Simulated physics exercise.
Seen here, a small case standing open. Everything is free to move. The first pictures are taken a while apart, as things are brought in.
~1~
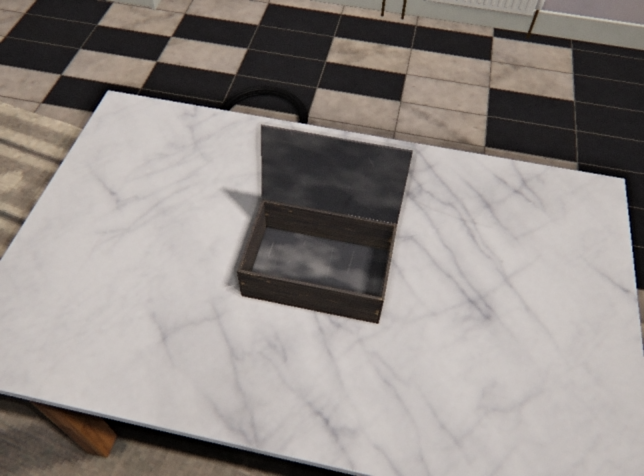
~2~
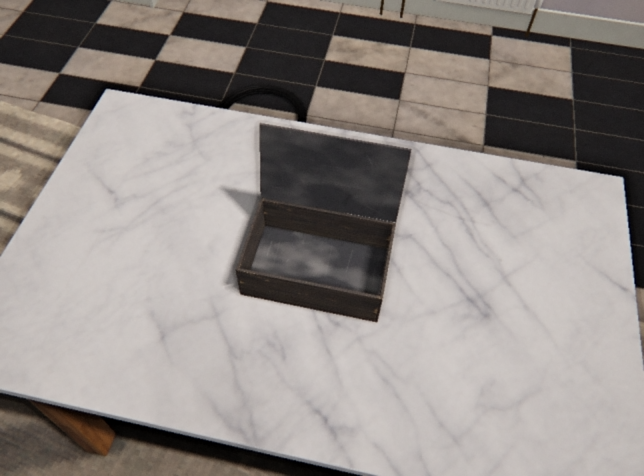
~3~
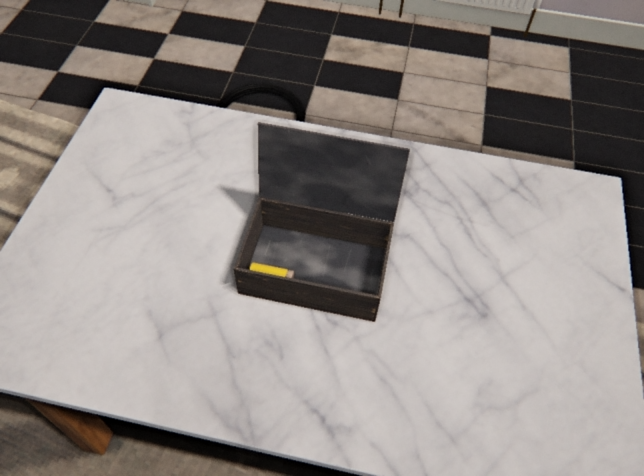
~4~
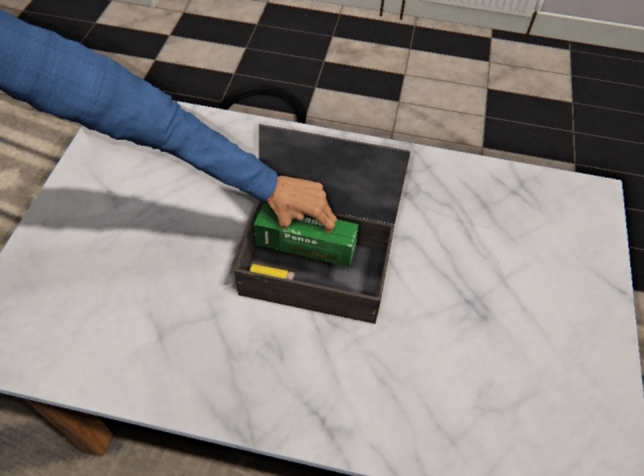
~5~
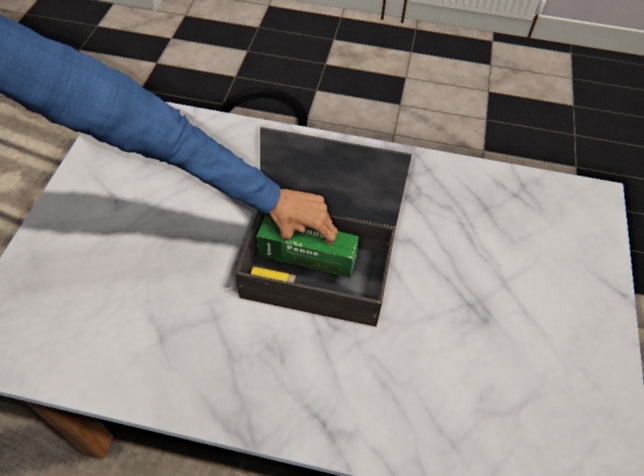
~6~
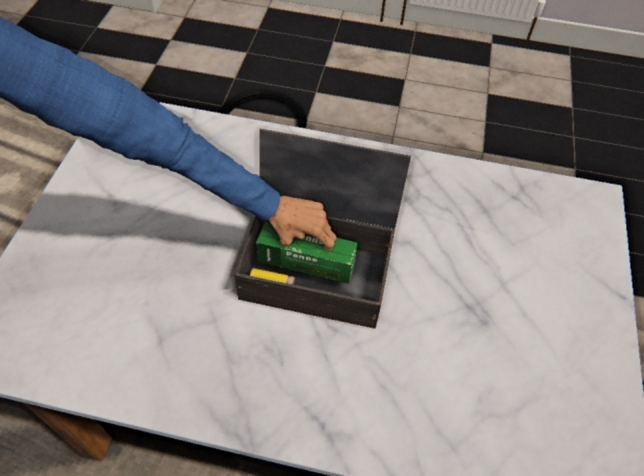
A white marble table stands on a black and beige checkered tile floor, seen from above at an angle by a camera that barely shifts. A small dark case sits open near the middle, its lid raised at the back, empty at first and then with a small yellow object at its front left. A blue-sleeved arm from the left holds a green carton in the case, lowering it slightly.
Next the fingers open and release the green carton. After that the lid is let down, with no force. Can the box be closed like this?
Here the lid sits on the rim.
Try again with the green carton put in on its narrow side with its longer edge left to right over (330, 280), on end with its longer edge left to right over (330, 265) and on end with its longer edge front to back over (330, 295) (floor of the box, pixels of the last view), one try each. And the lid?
First try: It closes; second try: It stays ajar; third try: It stays ajar.
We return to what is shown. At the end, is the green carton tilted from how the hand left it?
It stays as placed.
Then, 1.40 s on from there, lid 72° above the rim; green carton shifted a little near (307, 264).
Then, 2.00 s on from there, lid 33° above the rim; green carton shifted a little near (307, 264).
In the end, lid shut; moved from the start, green carton; yellow shaker unmoved. At the end, from the last picture's camera, green carton near (307, 264).
